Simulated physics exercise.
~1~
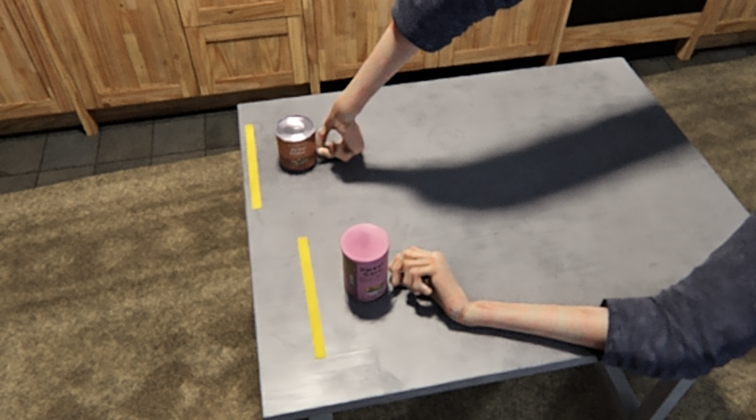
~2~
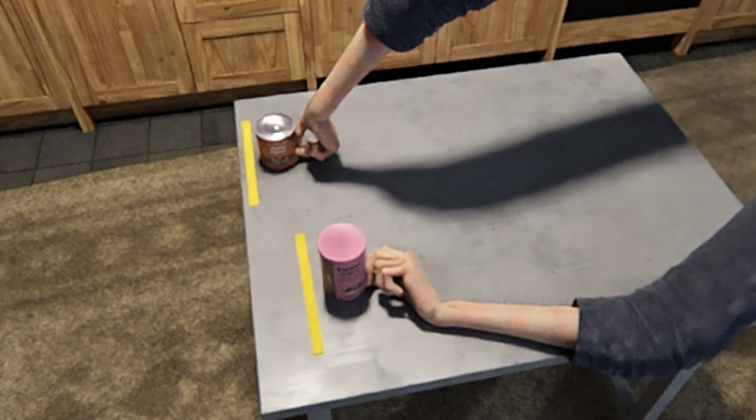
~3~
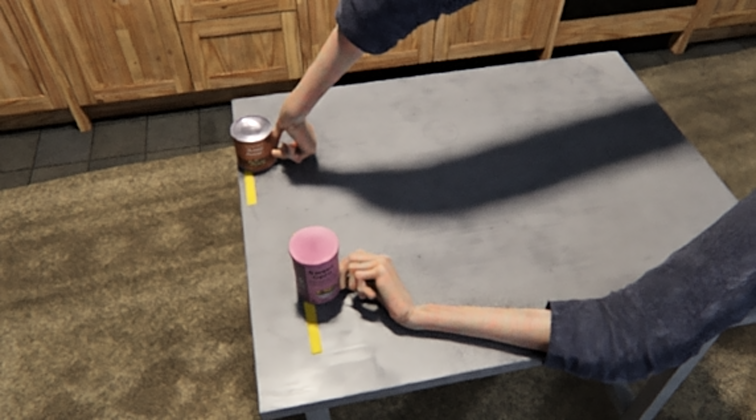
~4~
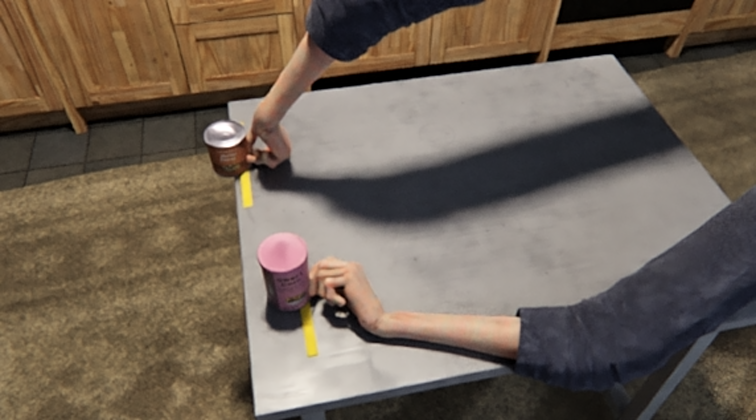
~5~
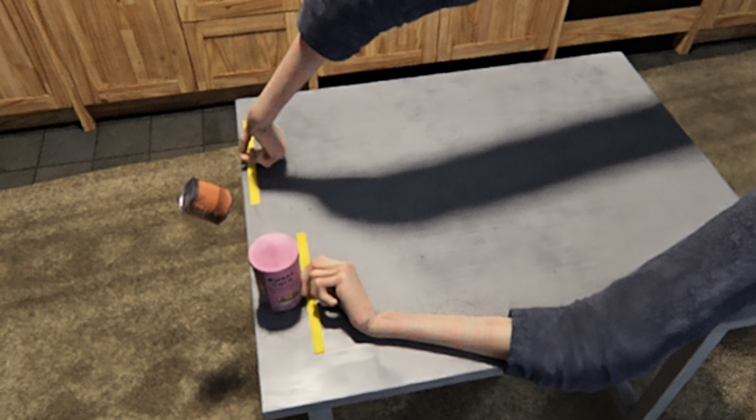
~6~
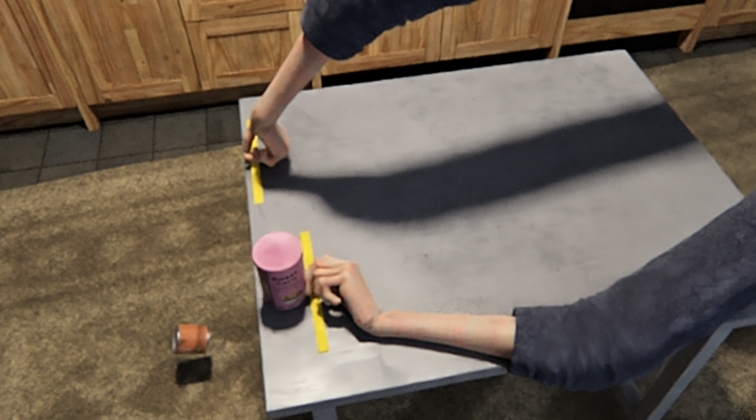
Two hands push an orange pot and a pink tin leftward across a grey table, seen from above by a slightly swaying camera, with wooden cabinets behind and brown carpet below. The pot stands near the far left corner and the tin closer to the viewer, each just right of a yellow tape strip. Both slide steadily left over the tape, the tin staying upright. The hands stop at the strips as the pot tips off the left edge and drops towards the carpet. At the end, the pot is down beside the table, while the pink tin still stands on top near the edge.
